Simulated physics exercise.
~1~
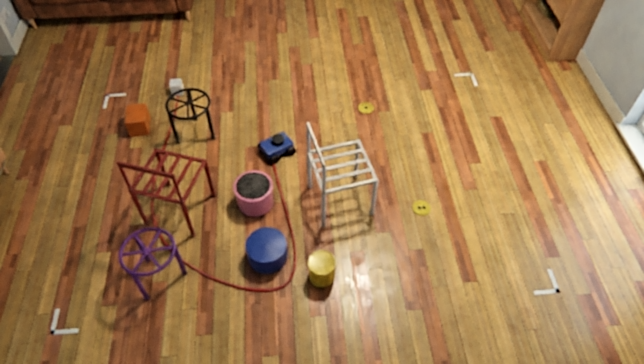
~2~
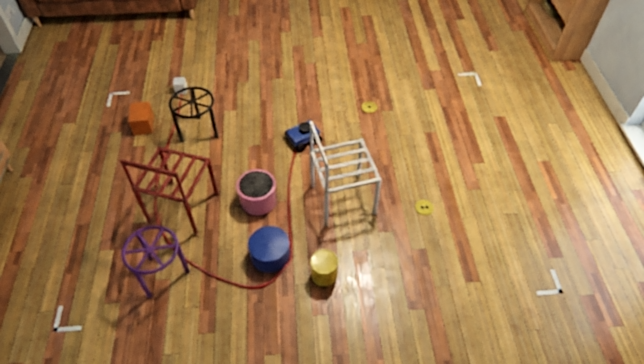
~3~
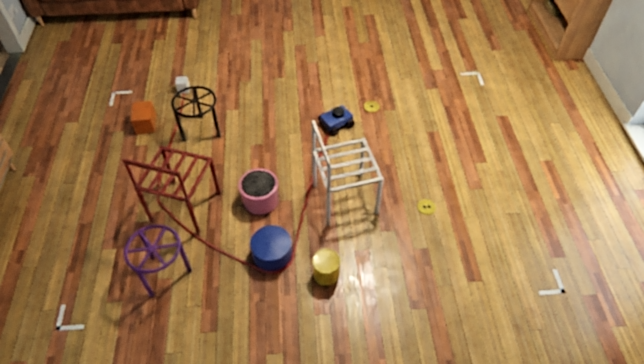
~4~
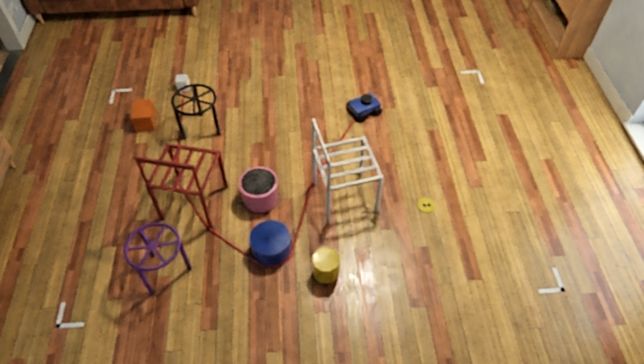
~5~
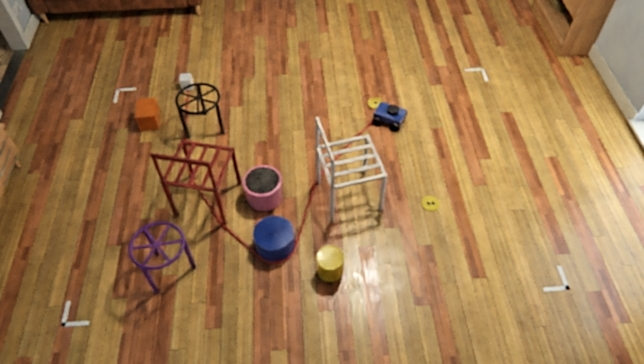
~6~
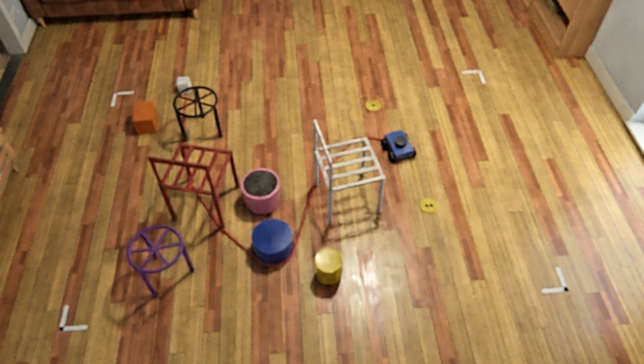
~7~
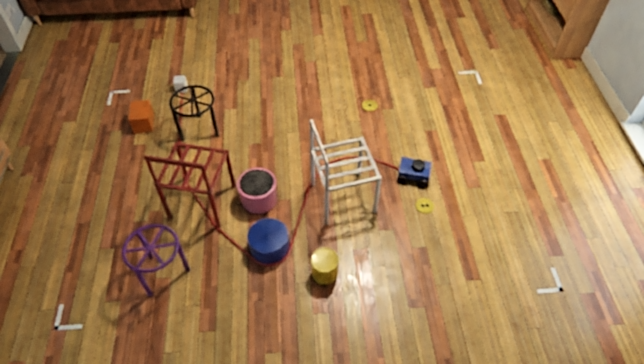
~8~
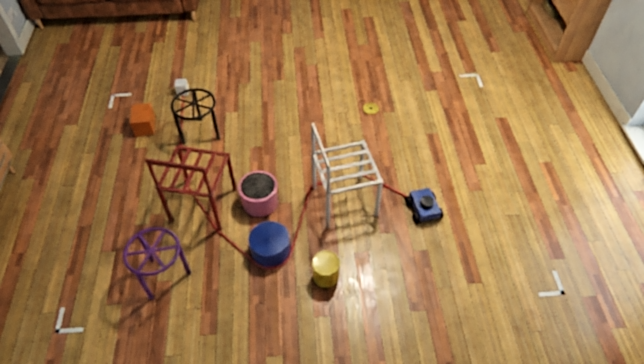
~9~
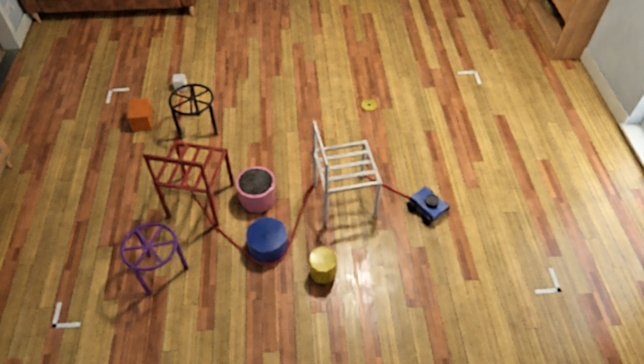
A red chair shifts right as a blue cart pulls a red cord around a white chair.
